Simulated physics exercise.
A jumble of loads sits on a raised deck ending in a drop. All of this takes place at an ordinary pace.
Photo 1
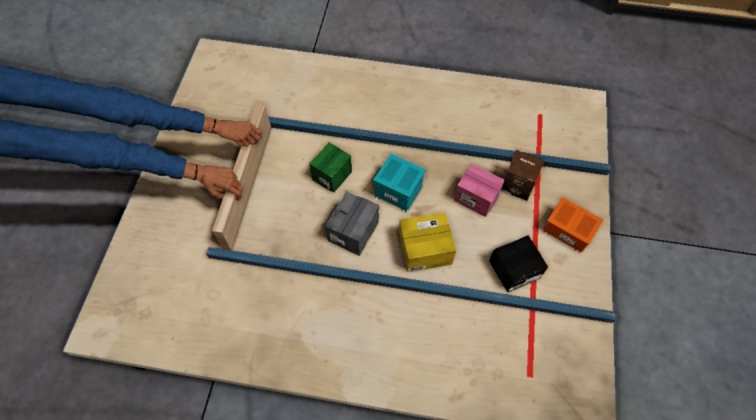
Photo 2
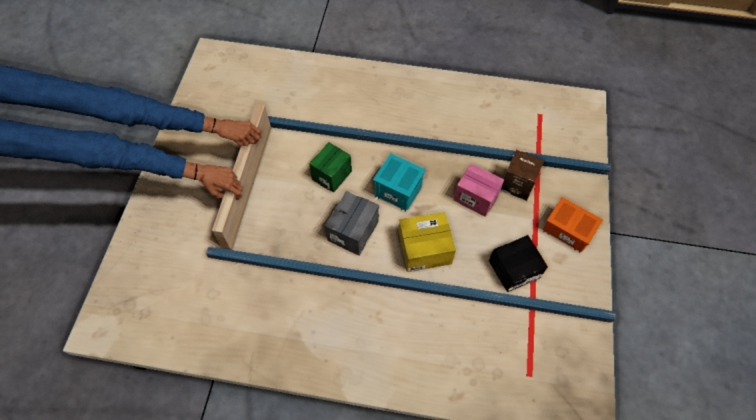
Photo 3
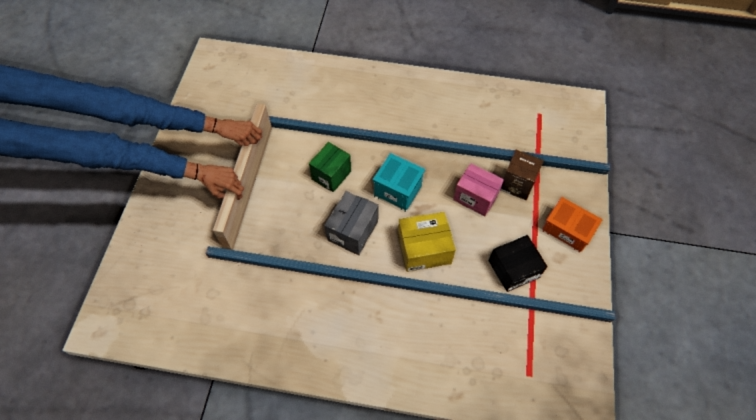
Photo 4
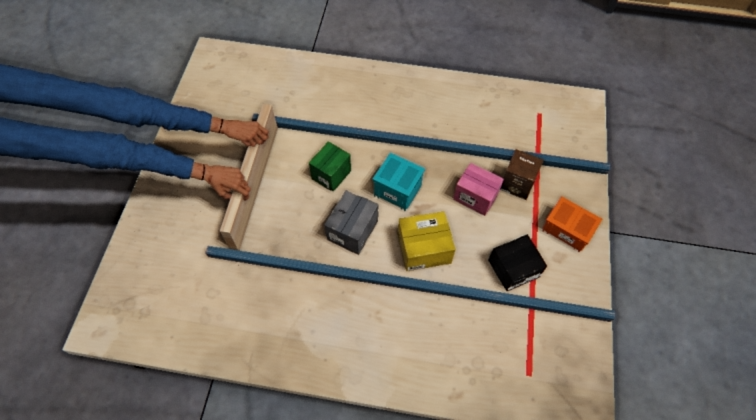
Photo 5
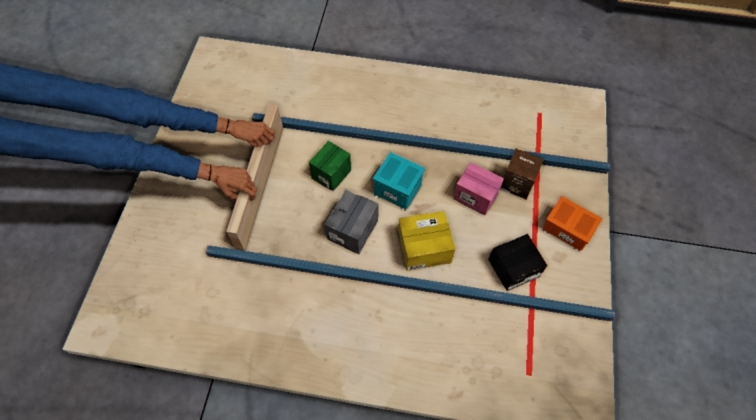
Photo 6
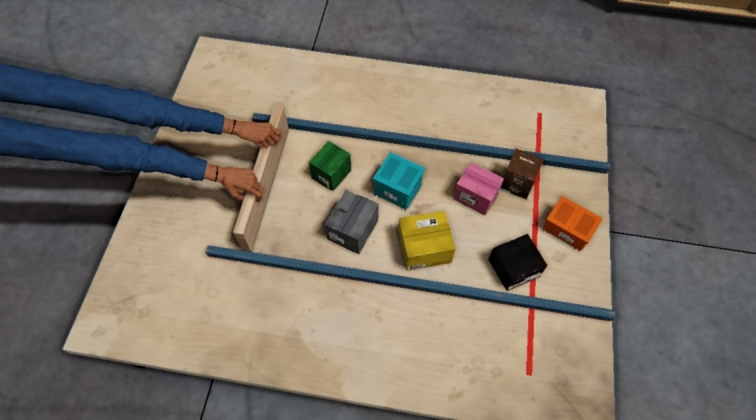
On a wooden board, two hands slowly sliding a plank slightly right between blue rails, the colourful boxes ahead staying virtually still.
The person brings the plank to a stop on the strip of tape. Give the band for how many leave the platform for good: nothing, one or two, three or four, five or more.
Band: Three or four.
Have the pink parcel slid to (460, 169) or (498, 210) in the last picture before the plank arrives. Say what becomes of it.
It keeps its place, then topples off.
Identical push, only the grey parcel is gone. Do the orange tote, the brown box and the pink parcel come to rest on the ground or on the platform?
Result - orange tote: It comes off; brown box: It stays aboard; pink parcel: It comes off.
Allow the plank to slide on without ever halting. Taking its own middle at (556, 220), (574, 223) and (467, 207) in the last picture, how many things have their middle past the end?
First 4, then 6, then 0.
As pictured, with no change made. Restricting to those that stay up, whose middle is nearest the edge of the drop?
It's the yellow parcel.
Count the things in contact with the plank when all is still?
2.
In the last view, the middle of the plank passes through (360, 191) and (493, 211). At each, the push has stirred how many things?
At the one place 3, at the other 8.
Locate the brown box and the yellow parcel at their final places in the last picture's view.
The brown box finishes at (583, 177); the yellow parcel finishes at (602, 272).
Soon after, none off yet; orange tote at rest near (571, 224); black parcel at rest near (517, 262); brown box at rest near (521, 174).
After that, none off yet; orange tote displaced a little near (576, 225); black parcel displaced about its own width near (549, 271); brown box at rest near (522, 174).
In the end, the number that fall off is three or four; gone, pink parcel, black parcel and orange tote.
